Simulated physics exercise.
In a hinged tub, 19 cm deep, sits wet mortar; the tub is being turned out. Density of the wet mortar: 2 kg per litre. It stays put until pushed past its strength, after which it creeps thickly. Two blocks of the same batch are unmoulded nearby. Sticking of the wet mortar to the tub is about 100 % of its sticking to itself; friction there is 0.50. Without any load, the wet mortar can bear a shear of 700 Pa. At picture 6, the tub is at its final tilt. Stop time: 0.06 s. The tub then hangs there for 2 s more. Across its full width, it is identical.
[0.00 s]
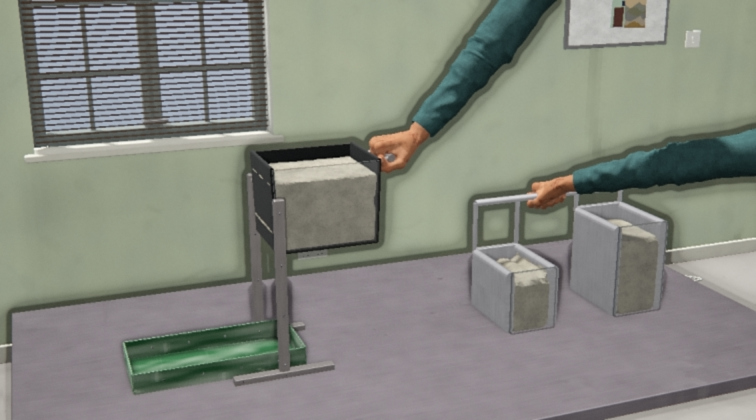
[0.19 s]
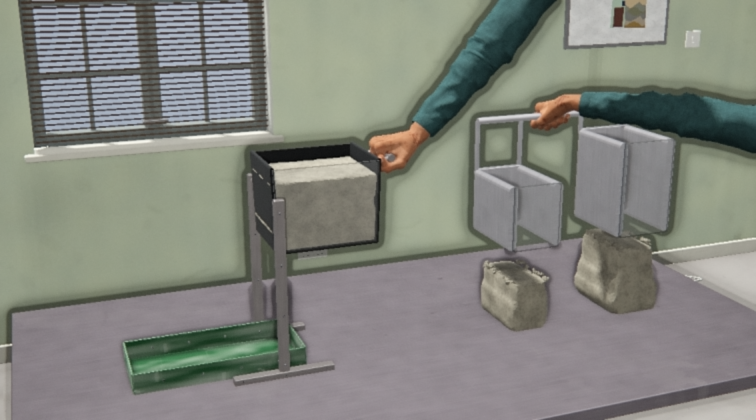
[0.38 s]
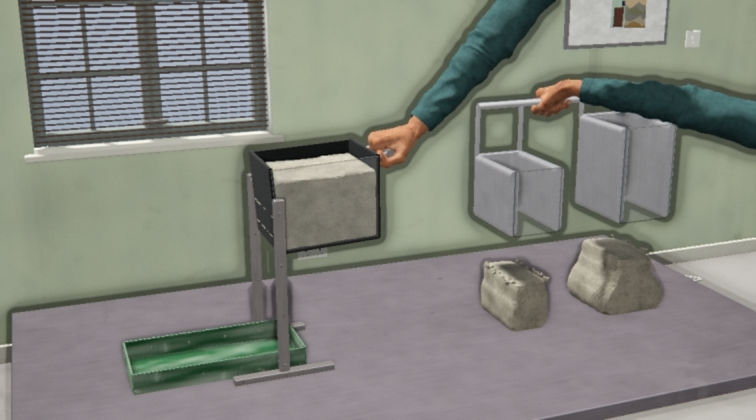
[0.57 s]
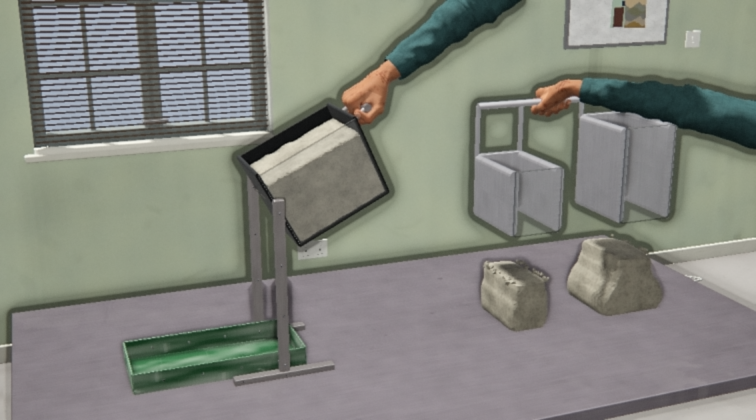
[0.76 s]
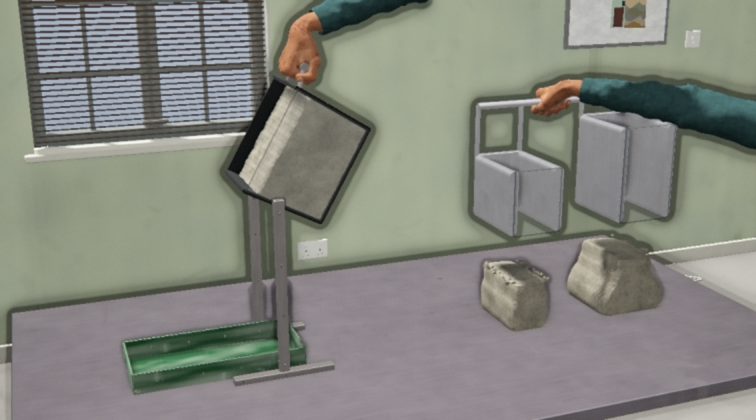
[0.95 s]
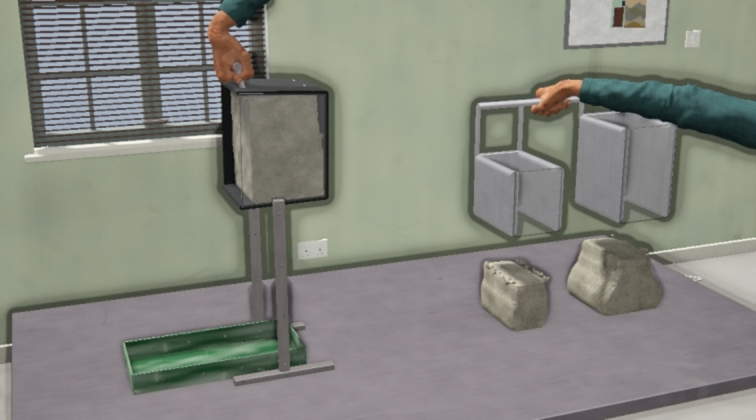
Two hands worked above a table: one lifted a pair of moulds off two grey blocks, the larger slumping a little, then the other turned a tub of wet mortar leftward onto its side.
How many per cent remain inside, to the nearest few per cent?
Roughly 45 per cent remains inside.
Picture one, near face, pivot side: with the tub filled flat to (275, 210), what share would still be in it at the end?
About 65 per cent.
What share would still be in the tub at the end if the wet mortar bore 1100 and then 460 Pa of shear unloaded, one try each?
Respectively, close to 45 % and close to 45 %.
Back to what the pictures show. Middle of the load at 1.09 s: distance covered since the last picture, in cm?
The distance comes to some 4 cm.
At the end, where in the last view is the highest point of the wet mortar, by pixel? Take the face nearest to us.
The highest point sits at around (286, 153).
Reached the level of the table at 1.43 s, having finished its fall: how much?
I'd say close to 0 per cent of it.
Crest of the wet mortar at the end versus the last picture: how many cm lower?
Roughly 12 cm.
By 1.09 s, the tub is at 89 degrees and holds 91 %.
By 1.26 s, the tub is at 89 degrees and holds 61 %.
By 1.43 s, the tub is at 89 degrees and holds 45 %.
By 1.60 s, the tub is at 89 degrees and holds 45 %.
By 2.95 s, at the end, the tub is at 89 degrees and holds 45 %.
